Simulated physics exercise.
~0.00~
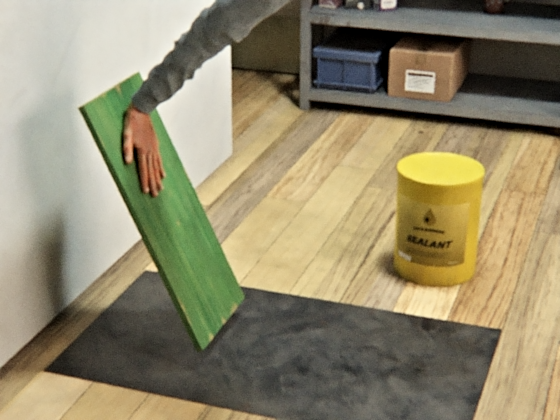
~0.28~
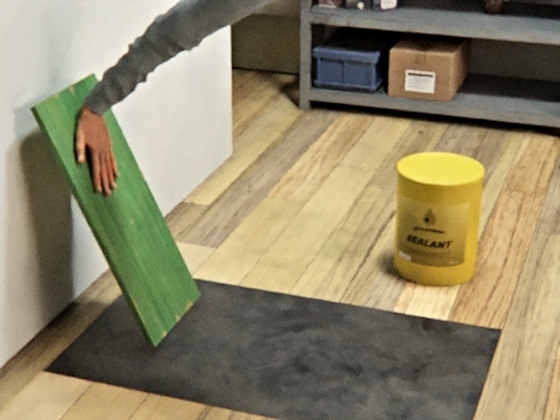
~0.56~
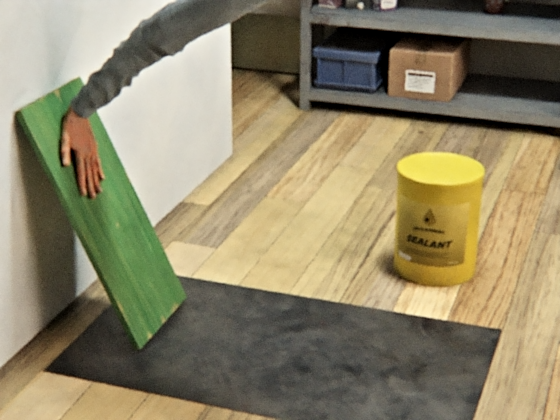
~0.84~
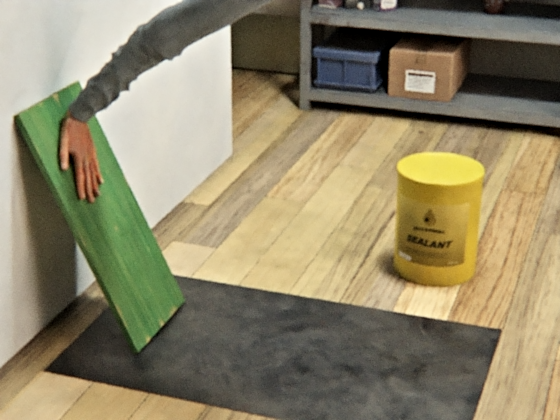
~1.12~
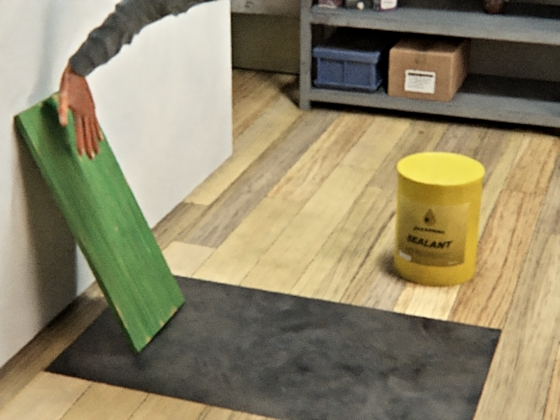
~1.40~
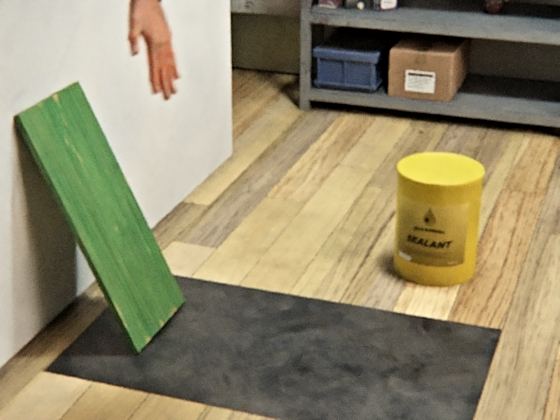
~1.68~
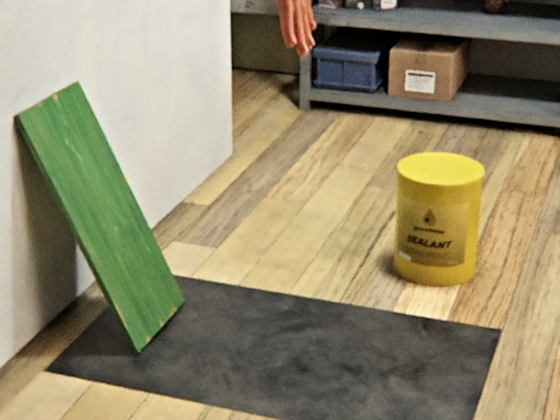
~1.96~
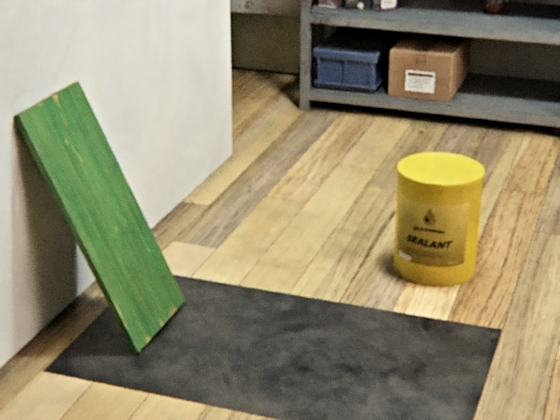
A hand leans a green board against the wall, lets go, and it stays up.
